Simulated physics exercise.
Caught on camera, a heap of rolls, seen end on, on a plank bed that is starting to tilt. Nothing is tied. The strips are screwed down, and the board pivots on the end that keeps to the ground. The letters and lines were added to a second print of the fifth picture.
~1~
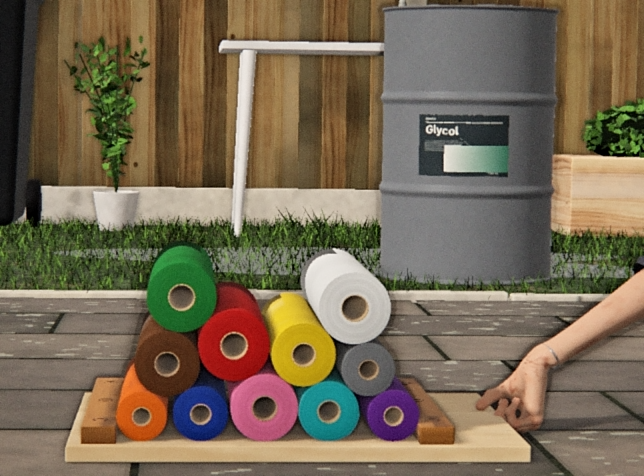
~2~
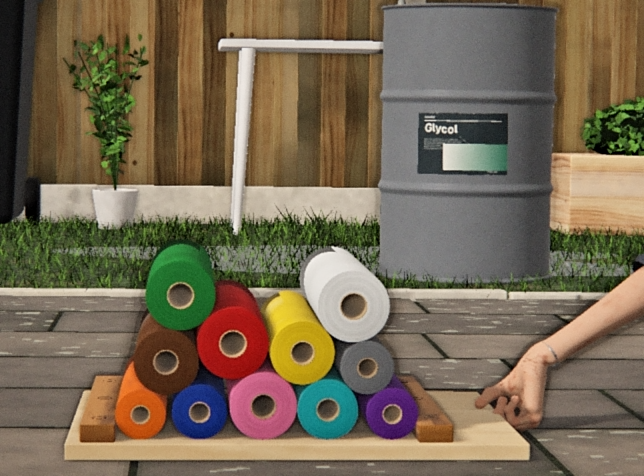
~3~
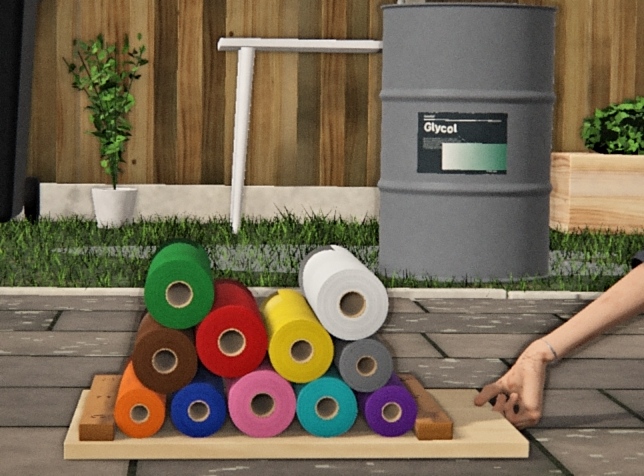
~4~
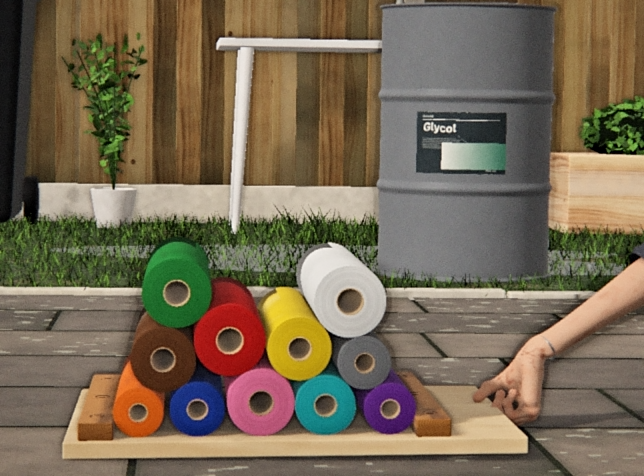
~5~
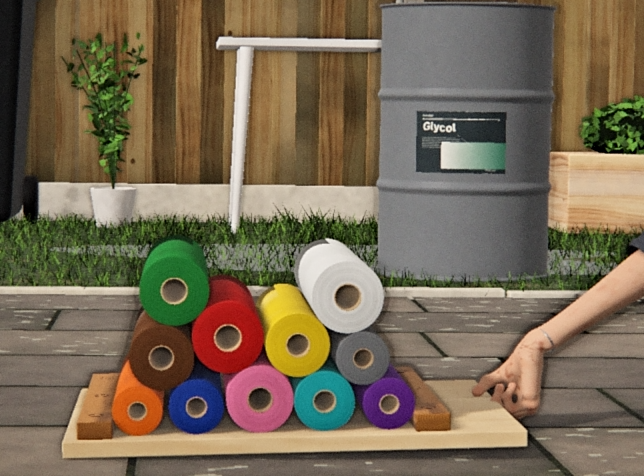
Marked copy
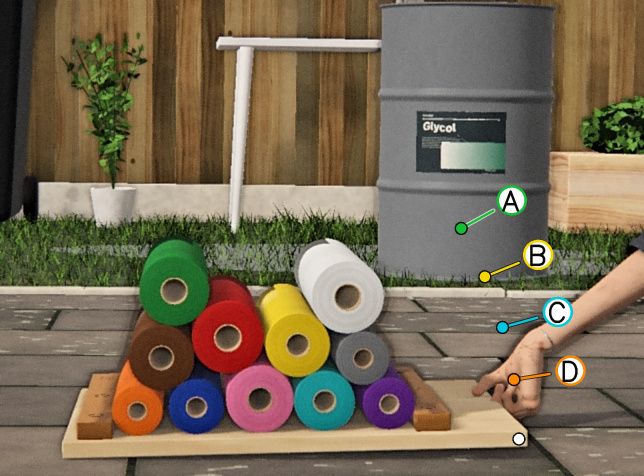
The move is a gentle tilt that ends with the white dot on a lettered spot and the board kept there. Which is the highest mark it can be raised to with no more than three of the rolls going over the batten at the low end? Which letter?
A is the limit.
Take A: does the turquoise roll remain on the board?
The turquoise roll: Yes.
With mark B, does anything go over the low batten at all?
At B: Yes.
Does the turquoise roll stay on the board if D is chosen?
Yes.
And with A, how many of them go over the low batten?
It comes to three.
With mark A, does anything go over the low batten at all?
Yes, at A.
On the marked copy, A at (461, 229); B at (485, 277); C at (503, 328); D at (514, 380); the white dot at (519, 439).
Following A. Soon after the start, board at 17°.
Later, board at 30°.
In the end, board at 30°, three over the low batten (brown, red, green).
As for the rest, B three over the low batten (brown, red, green); C three over the low batten (brown, red, green); D none over the low batten.
